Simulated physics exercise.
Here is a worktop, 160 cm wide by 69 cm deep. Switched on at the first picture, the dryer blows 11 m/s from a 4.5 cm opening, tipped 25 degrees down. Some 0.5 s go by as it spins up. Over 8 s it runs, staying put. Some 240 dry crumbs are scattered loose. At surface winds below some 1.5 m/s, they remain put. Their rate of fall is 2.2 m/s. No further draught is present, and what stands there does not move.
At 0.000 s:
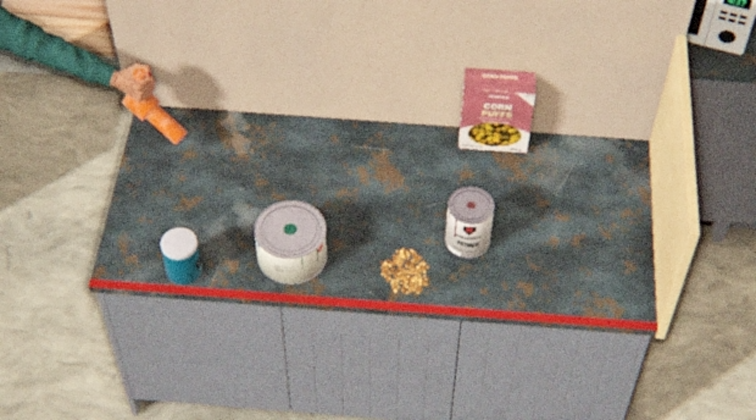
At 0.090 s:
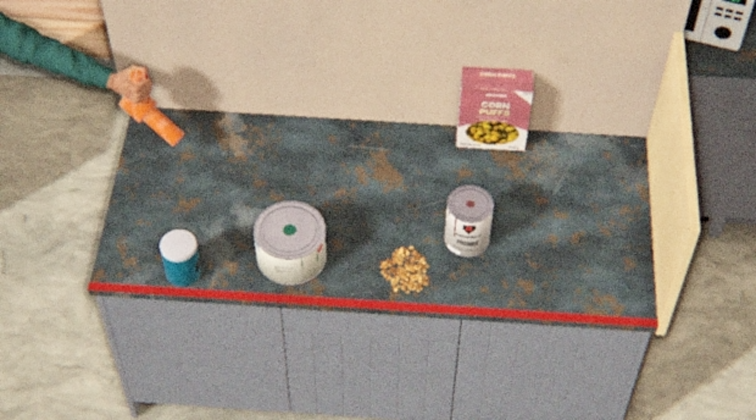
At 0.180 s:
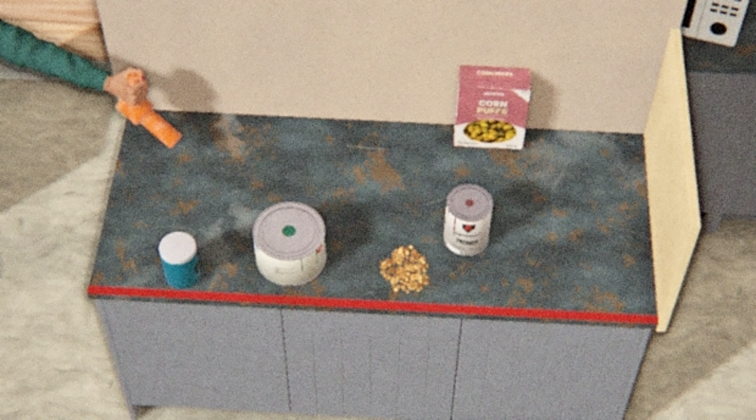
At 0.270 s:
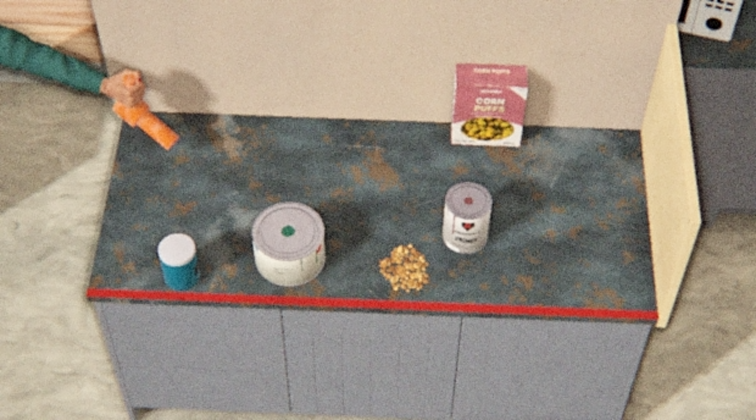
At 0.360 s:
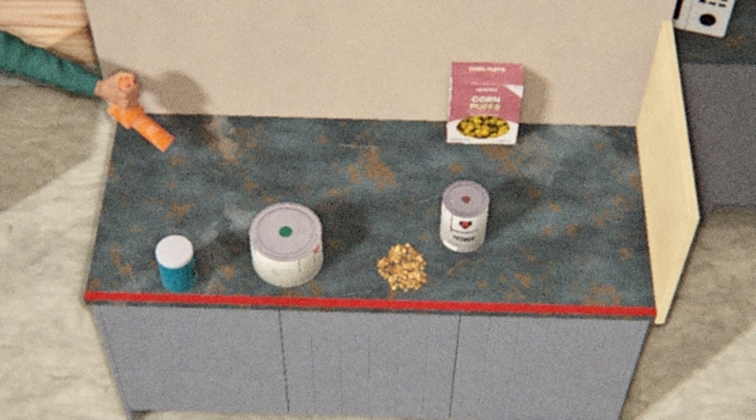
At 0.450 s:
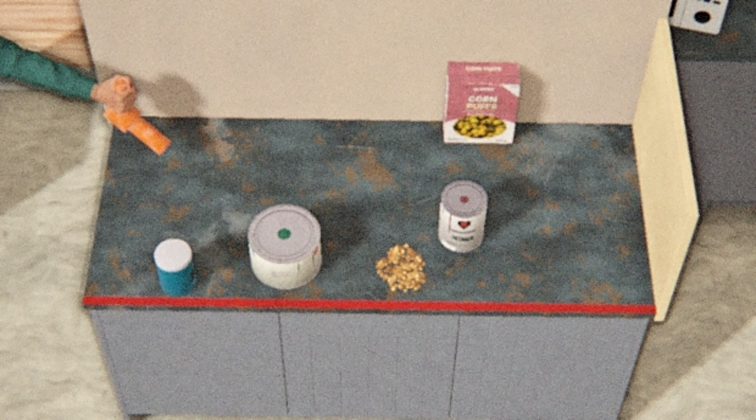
The clip opens on a dark, mottled worktop with a red front edge, where a hand at the left holds an orange dryer angled downward. A blue jar, two tins, a box of corn puffs and a small heap of crumbs all stay still as the view drifts slightly.
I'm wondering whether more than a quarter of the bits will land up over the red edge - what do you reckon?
I'd say yes, more than a quarter.
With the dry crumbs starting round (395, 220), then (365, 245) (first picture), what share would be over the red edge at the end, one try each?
About 40 and 70 in a hundred, in that order.
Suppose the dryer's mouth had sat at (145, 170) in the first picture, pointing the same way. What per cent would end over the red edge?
Then around 0 percent.
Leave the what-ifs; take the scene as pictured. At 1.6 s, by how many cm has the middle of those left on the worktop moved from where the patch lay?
The middle is some 5 cm from where it began.
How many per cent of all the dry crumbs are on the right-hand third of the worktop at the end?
2 %.
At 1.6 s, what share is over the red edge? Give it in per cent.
I'd put it at some 15 %.
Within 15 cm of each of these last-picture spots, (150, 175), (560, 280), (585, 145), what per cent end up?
0 %, 2 %, 0 %.
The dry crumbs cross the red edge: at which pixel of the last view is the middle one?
Roughly at pixel (557, 312).
After 1.6 s, 79 % are on the move or not yet settled, 14 % are over the red edge; the middle of those still in play is near (409, 276).
After 2.6 s, 58 % are on the move or not yet settled, 31 % are over the red edge; the middle of those still in play is near (403, 276).
After 4.4 s, 43 % are on the move or not yet settled, 41 % are over the red edge; the middle of those still in play is near (402, 276).
After 8.0 s, at the end, 43 % are over the red edge; the middle of those still in play is near (402, 277).
